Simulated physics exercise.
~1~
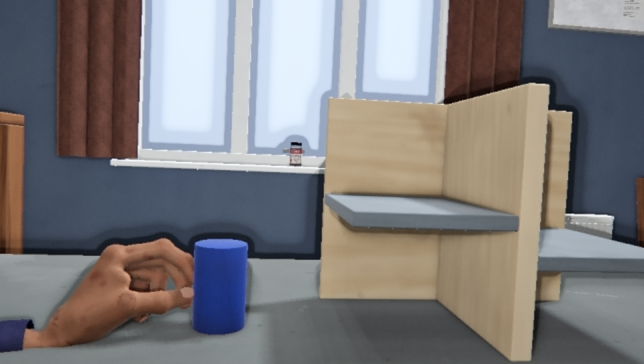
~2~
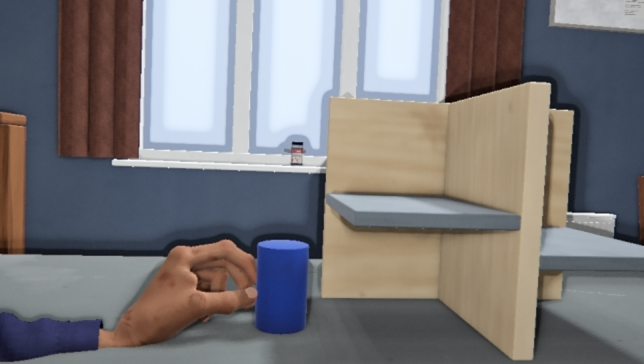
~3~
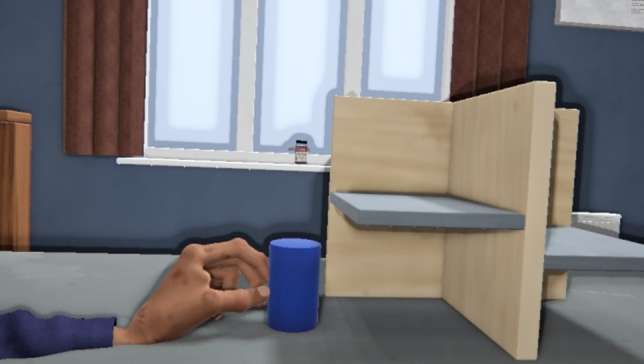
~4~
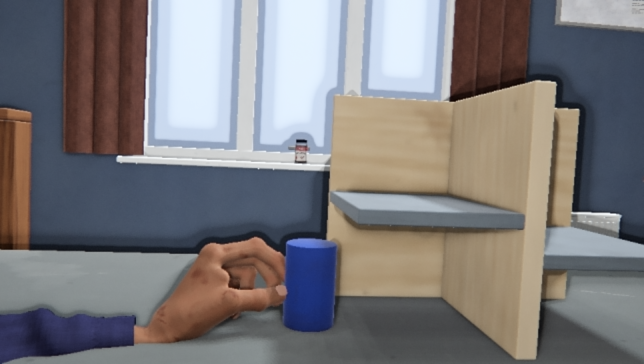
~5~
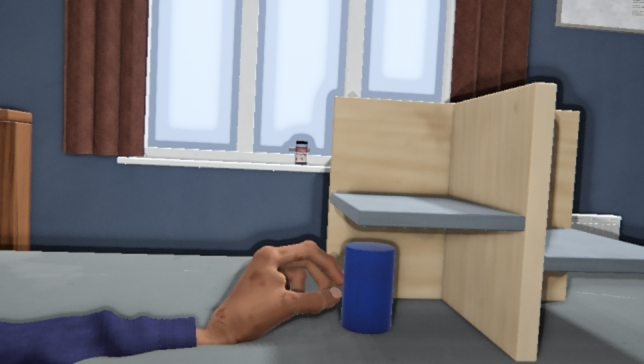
A blue candle stands upright on a grey tabletop at the left, with a hand in a dark blue sleeve right behind it. The hand pushes it to the right toward a small wooden rack with grey shelves, while a window with brown curtains stays in the background. The candle slides a long way at first, then creeps forward in shorter steps, staying upright as it nears the opening. It moves on beneath the left ledge, passing under without tipping. At the end it stands inside the rack below the shelf, with the fingers still beside it.
